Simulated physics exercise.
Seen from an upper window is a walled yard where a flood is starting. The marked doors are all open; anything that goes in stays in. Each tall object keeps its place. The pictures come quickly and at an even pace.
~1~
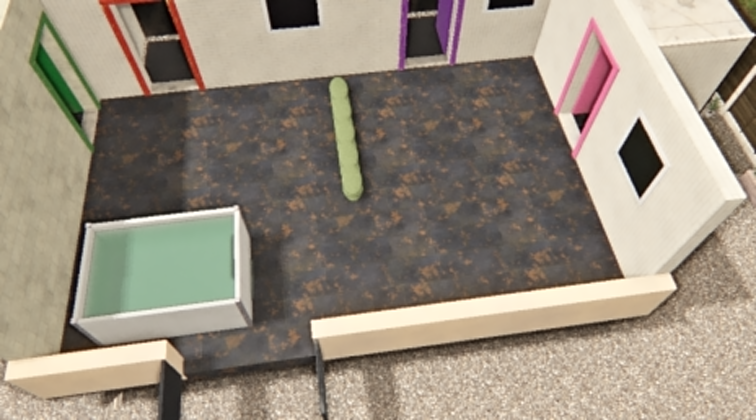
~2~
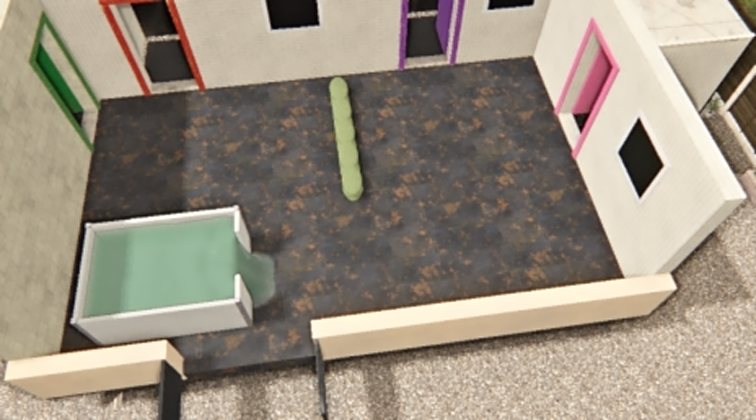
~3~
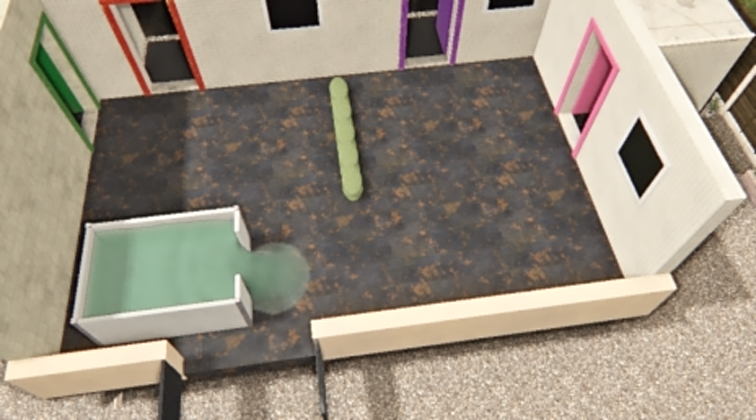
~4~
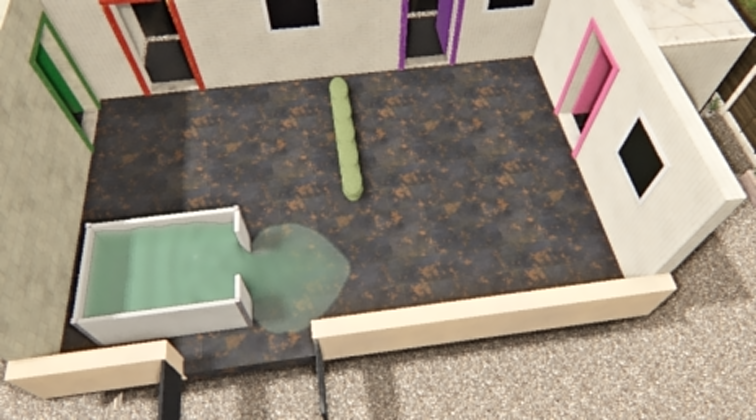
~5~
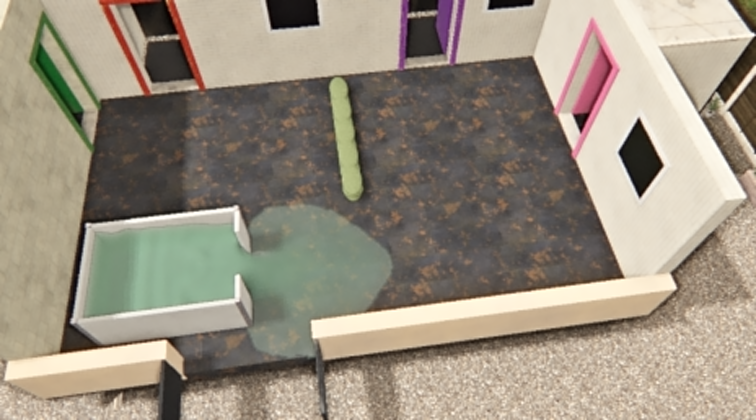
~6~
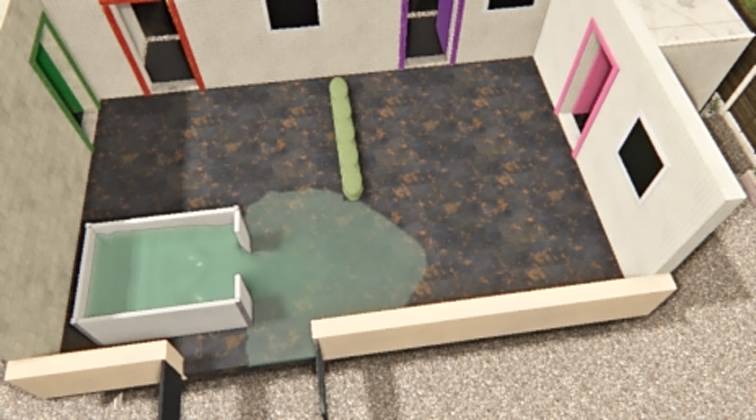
Pale green water pours from a gap in the right side of a white-walled open tank and spreads rightward in a widening sheet across the dark yard floor, reaching the near end of a green hedge and the low front wall.
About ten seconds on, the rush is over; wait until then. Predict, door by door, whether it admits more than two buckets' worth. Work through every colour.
In the end pink door: Over the cap; red door: Within the cap; green door: Within the cap; purple door: Over the cap.
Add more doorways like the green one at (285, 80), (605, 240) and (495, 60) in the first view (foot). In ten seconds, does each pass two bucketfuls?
First door doesn't reach it, second door gets past it, third door gets past it.
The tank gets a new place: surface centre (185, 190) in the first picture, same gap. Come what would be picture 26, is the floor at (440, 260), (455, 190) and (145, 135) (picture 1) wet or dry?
One after the other: Reached, reached, reached.
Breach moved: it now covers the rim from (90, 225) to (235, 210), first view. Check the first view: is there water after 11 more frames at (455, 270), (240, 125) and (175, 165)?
In turn: Untouched, then inundated, then inundated.
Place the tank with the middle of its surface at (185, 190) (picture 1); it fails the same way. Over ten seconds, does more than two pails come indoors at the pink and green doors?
From what I see, the pink one stays short of it and the green one gets past it.
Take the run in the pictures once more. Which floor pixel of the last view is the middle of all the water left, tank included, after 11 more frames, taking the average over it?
Centre of the water: Near (294, 266).
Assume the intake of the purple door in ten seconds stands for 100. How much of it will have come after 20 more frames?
By then roughly 0 percent of the ten-second total is in.
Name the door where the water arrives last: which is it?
I'd go with the green door.
A moment on, water covers 30 % of the floor; the pink door not reached, the red door not reached, the green door not reached, the purple door not reached.
Next, water covers 45 % of the floor; the pink door not reached, the red door not reached, the green door not reached, the purple door not reached.
Then, water covers 50 % of the floor; the pink door over two buckets in, the red door not reached, the green door not reached, the purple door not reached.
Later, water covers 60 % of the floor; the pink door over two buckets in, the red door wet at the sill, nothing in, the green door wet at the sill, nothing in, the purple door under two buckets in.
In the end, water covers 80 % of the floor; the pink door over two buckets in, the red door wet at the sill, nothing in, the green door wet at the sill, nothing in, the purple door over two buckets in.
